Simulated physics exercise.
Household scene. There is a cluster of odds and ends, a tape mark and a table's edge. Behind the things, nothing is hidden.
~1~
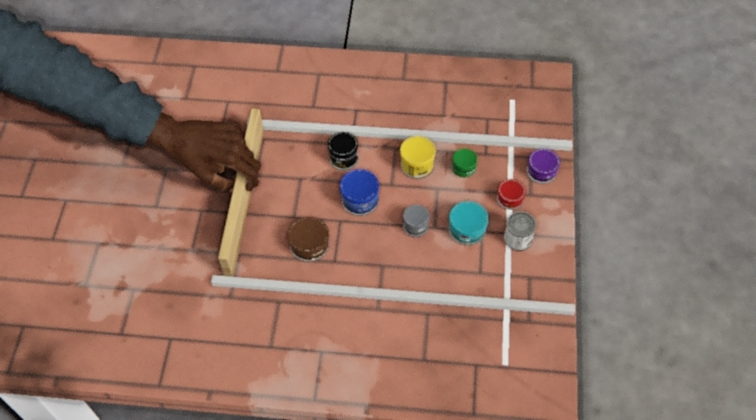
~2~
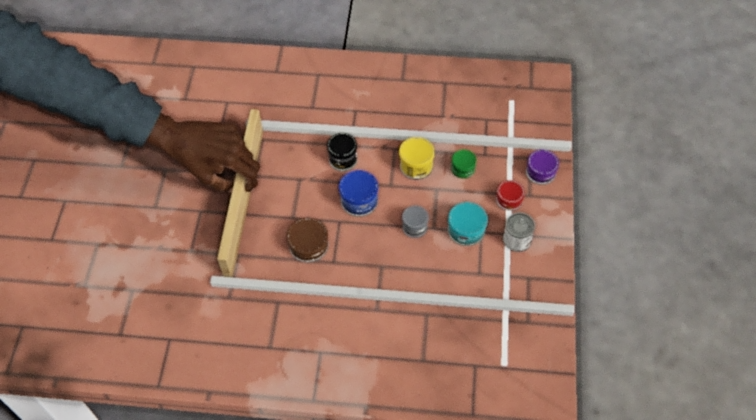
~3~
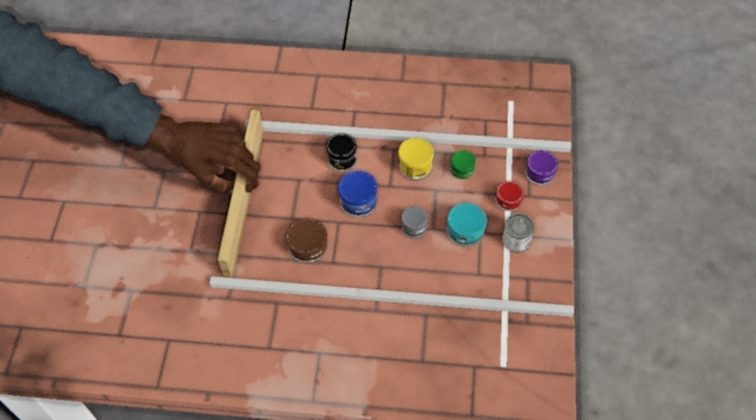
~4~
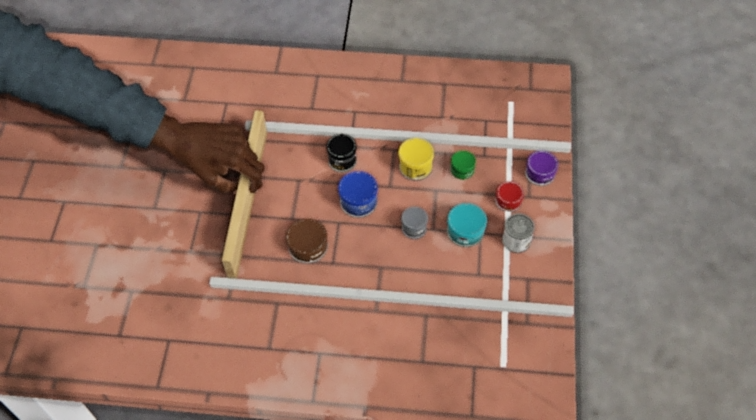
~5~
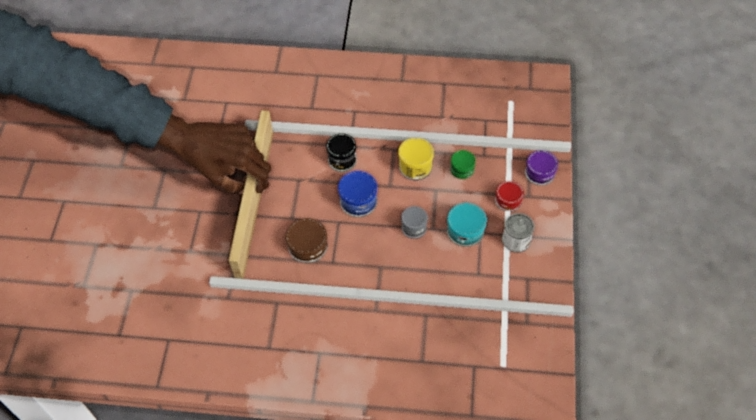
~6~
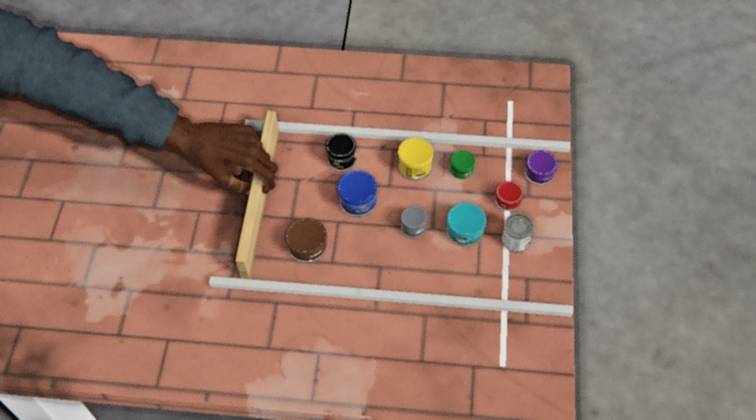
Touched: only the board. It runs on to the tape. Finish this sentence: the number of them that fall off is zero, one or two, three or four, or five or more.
The number of them that fall off is three or four.
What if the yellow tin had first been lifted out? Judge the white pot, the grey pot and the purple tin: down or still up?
White pot: Over the edge. Grey pot: Still there. Purple tin: Over the edge.
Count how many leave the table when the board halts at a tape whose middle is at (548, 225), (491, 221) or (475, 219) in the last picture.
In order: 6, 1 and 1.
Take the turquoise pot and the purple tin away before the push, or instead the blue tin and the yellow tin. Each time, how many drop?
The number fallen is 1, and in the other try 2.
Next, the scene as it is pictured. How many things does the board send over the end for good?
The answer is exactly 3.
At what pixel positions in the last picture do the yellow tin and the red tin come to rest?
Result: One at about (556, 174), the other at about (560, 203).
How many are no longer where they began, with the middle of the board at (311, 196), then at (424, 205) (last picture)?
So 1, and at the other place 7.
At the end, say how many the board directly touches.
My count gives 4.
Soon after, none off yet; purple tin at rest near (541, 168); white pot at rest near (518, 233); red tin at rest near (509, 196).
In the end, the number that fall off is three or four; gone, green tub, white pot and purple tin.
